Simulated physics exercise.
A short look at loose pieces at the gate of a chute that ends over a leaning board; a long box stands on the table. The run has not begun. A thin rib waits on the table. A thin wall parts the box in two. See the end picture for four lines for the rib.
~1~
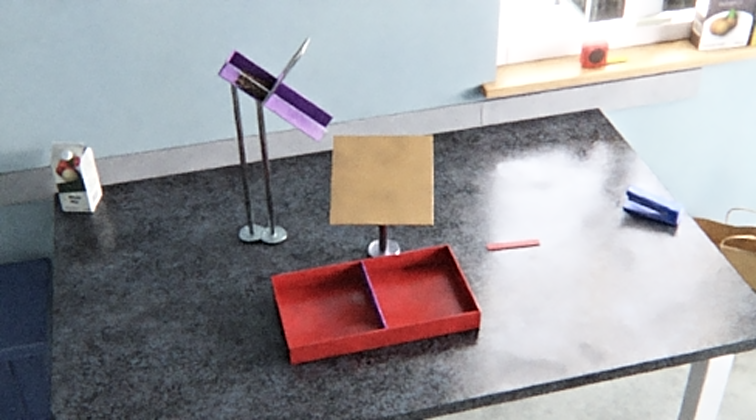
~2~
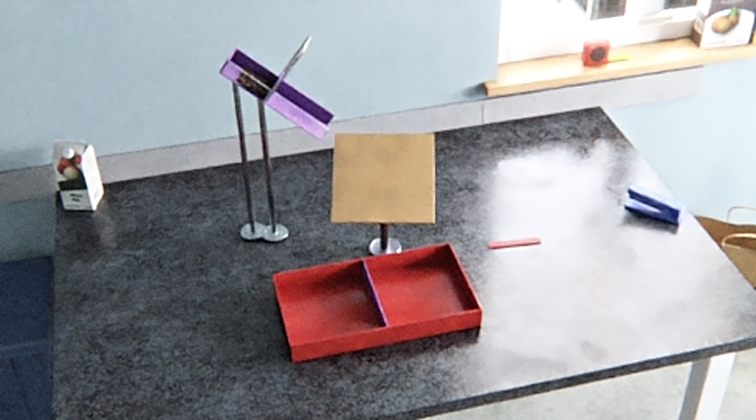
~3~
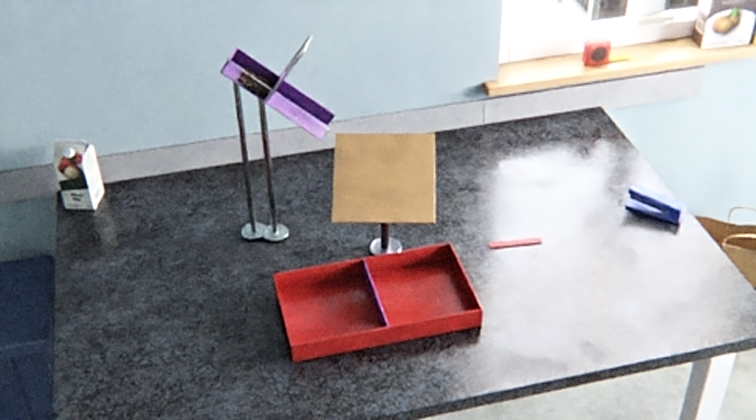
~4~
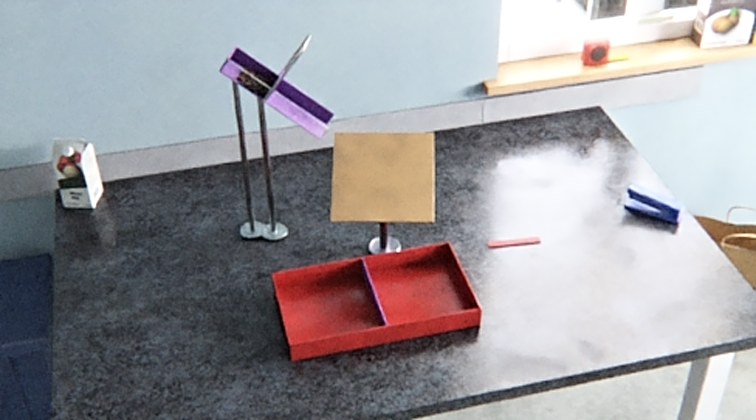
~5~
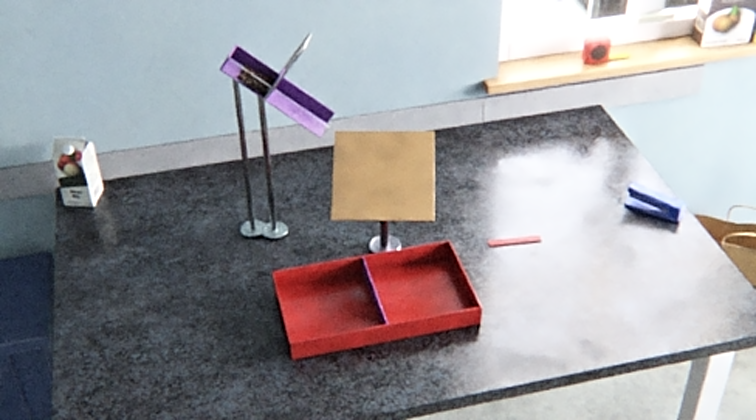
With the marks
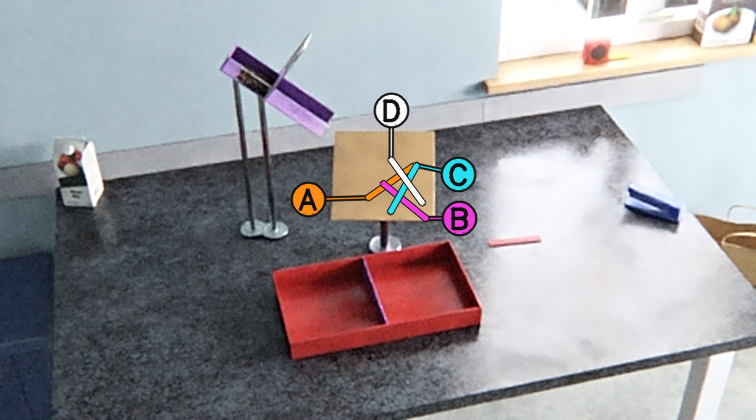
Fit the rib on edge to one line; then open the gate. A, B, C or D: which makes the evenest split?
Use line C.
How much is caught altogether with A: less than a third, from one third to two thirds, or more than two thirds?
More than two thirds.
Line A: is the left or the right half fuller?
The left half.
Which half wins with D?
Right.
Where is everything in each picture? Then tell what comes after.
Load behind the gate at (258, 88), allspice berries; lip of the chute at (322, 135), sloping fairly steeply, in the first frame.
Middle of the board at (383, 177), tilted fairly steeply; middle of its low edge at (383, 222); of its high edge at (384, 133), in the second frame.
Front corners of the box at (292, 346) and (482, 309); front end of its middle wall at (389, 327); gate still shut at (280, 80), in the third frame.
Middle of the load at (260, 84); lip at (323, 132), in the fourth frame.
Middle of the load at (260, 83); lip at (324, 131), in the fifth frame.
On the marked copy, line A from (413, 166) to (368, 197); line B from (383, 183) to (426, 218); line C from (416, 165) to (390, 211); line D from (391, 159) to (422, 202).
If A is chosen, of what is caught, most in the left half, a small part in the right.
If B is chosen, of what is caught, about a quarter in the left half, most in the right.
If C is chosen, of what is caught, about half in the left half, about half in the right.
If D is chosen, of what is caught, a small part in the left half, nearly all in the right.
